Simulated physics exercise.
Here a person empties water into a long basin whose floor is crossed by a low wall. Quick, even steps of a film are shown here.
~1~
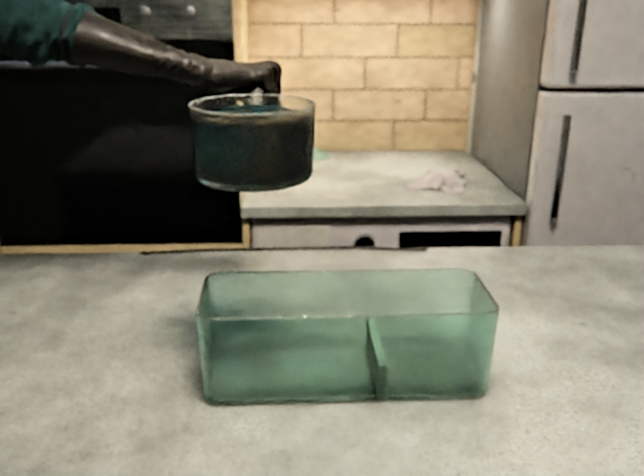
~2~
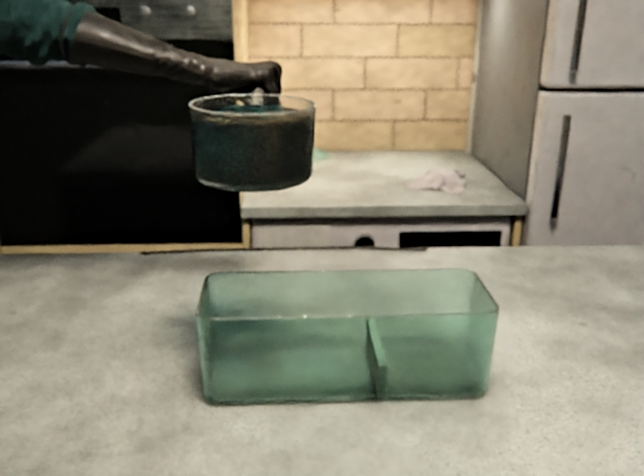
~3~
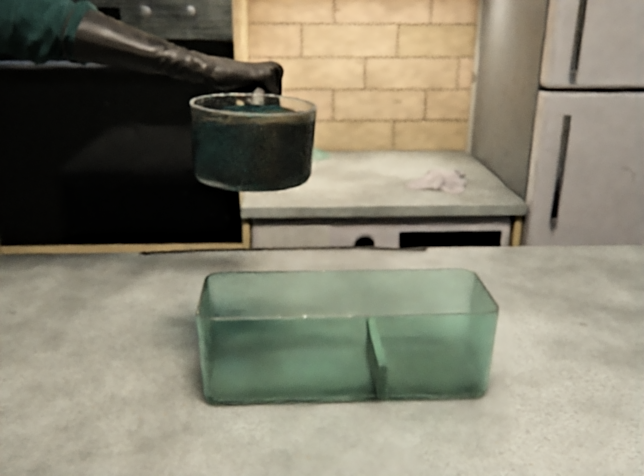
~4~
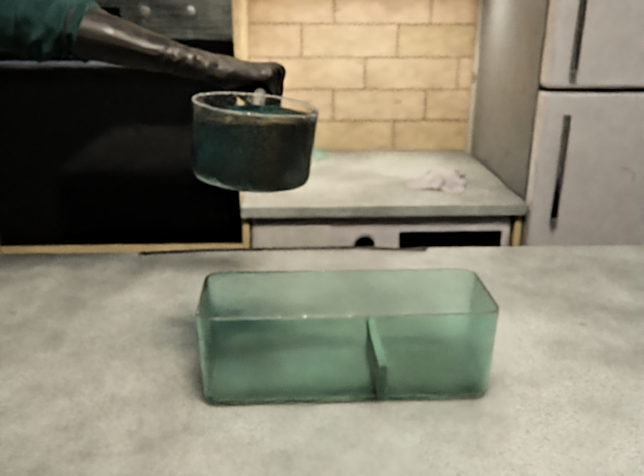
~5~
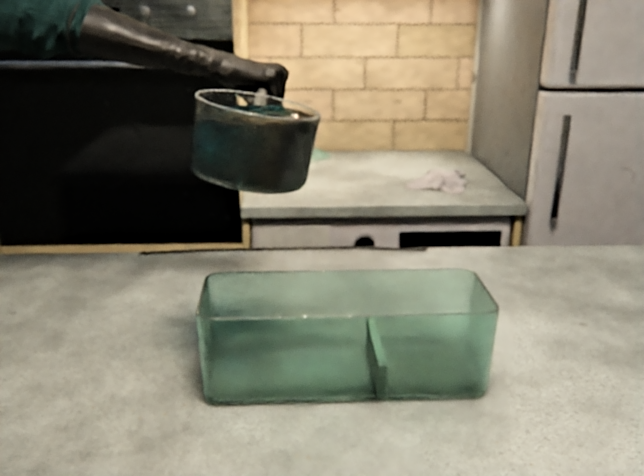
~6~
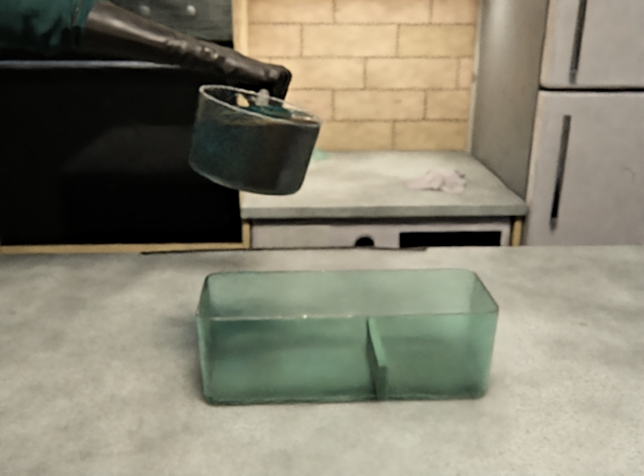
In a kitchen, a gloved hand slowly tilts a round clear container slightly to the right.
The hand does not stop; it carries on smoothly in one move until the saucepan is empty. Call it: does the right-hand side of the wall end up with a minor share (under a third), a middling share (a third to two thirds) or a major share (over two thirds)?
The right side gets a middling share.
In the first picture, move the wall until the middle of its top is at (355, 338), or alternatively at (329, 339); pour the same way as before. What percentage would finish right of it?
75 % and 95 %, roughly.
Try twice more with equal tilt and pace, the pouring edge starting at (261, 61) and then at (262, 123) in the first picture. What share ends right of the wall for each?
Start one gives some 10 %, start two some 10 %.
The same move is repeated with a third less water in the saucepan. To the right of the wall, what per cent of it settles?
Result: Around 30 per cent.
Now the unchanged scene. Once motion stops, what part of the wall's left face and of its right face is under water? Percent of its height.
40 per cent left, 80 per cent right.
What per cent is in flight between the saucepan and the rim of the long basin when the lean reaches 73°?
I'd say some 35 per cent.
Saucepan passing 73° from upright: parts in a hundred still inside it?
I'd put it at some 55 in a hundred.
A moment on, the saucepan is tipped part way and 56 per cent is still to pour, 3 is left of the wall and 6 right of it.
Next, the saucepan is tipped right over and 11 per cent is still to pour, 19 is left of the wall and 54 right of it.
Then the saucepan is tipped right over and 1 per cent is still to pour, 39 is left of the wall and 56 right of it.
Later the saucepan is tipped right over and 0 per cent is still to pour, 43 is left of the wall and 56 right of it.
In the end 43 per cent lies left of the wall, 56 right of it and 1 outside.
